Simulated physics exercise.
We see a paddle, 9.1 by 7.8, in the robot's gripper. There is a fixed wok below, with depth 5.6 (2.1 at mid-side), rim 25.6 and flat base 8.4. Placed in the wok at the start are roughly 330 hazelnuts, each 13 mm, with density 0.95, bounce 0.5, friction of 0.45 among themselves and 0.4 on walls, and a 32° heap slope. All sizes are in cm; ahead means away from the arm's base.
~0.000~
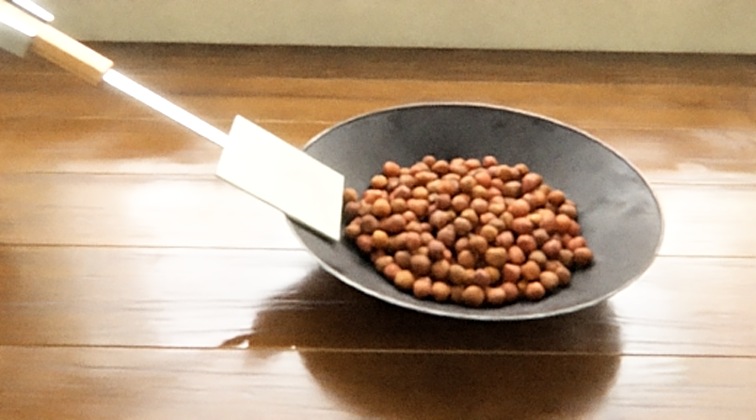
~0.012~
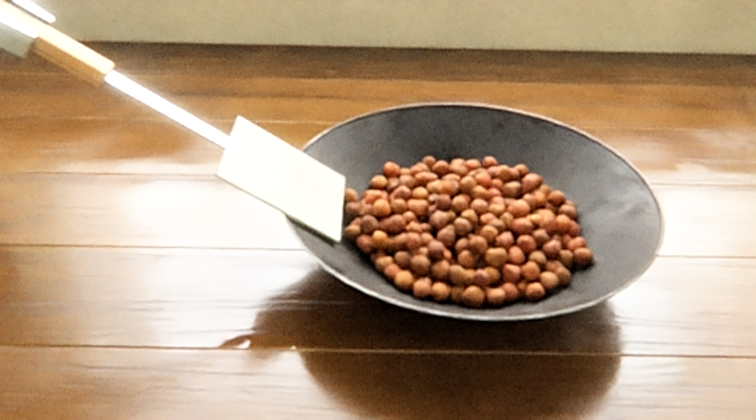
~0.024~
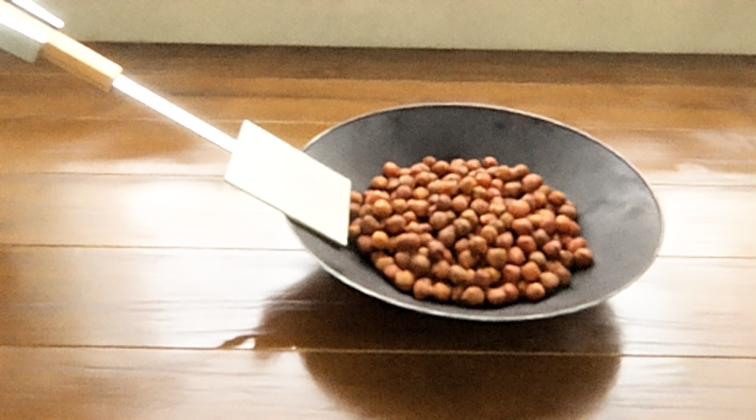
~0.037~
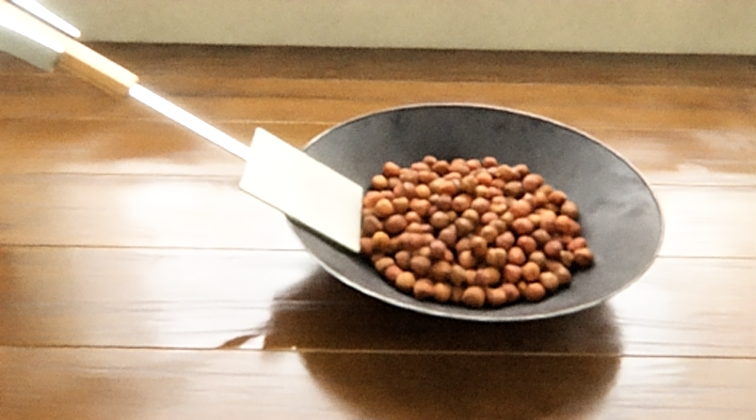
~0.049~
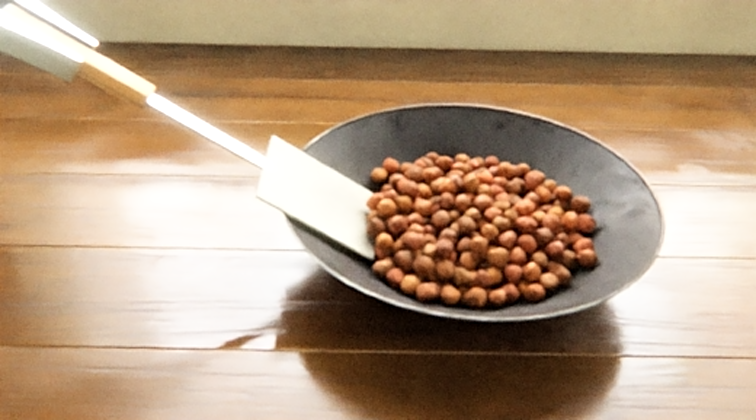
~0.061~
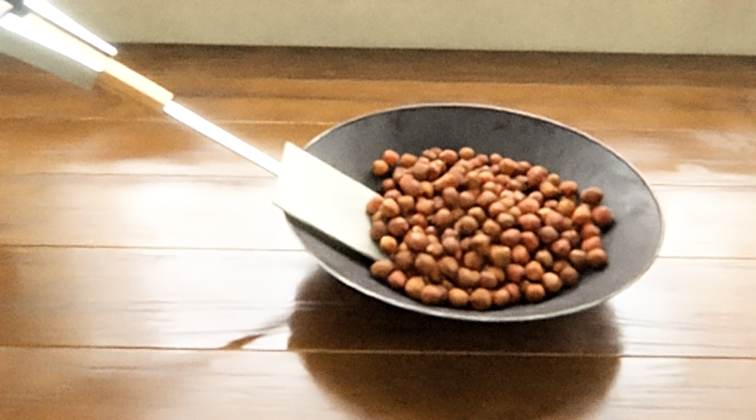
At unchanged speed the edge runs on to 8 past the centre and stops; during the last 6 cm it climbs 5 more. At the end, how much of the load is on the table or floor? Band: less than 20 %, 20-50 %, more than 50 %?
20-50 %.
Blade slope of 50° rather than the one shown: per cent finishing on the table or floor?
Then about 40 per cent.
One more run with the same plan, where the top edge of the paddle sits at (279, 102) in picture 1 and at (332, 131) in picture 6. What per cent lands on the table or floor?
40 per cent.
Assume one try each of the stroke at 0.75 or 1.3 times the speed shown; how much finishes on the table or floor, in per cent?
First try around 25 %, second try around 45 %.
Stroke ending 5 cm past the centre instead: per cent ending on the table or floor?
About 15 %.
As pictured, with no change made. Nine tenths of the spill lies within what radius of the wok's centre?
That's near 60 cm.
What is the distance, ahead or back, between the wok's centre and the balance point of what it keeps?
Ahead of centre, near 3.0 centimetres.
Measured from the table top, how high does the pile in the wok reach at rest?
About 5.5 cm.
By 0.12 s, sloping 34°, highest piece 7 above the table; 330 in the wok.
By 0.17 s, sloping 34°, highest piece 9 above the table; 325 in the wok, 5 on the blade or in flight.
By 0.40 s, sloping 34°, highest piece 12 above the table; 209 in the wok, 71 on the table or floor, 50 on the blade or in flight.
By 1.45 s, sloping 34°, highest piece 5 above the table; 209 in the wok, 121 on the table or floor.
Final count, 209 in the wok, 121 on the table or floor. That is 37 % on the table or floor.
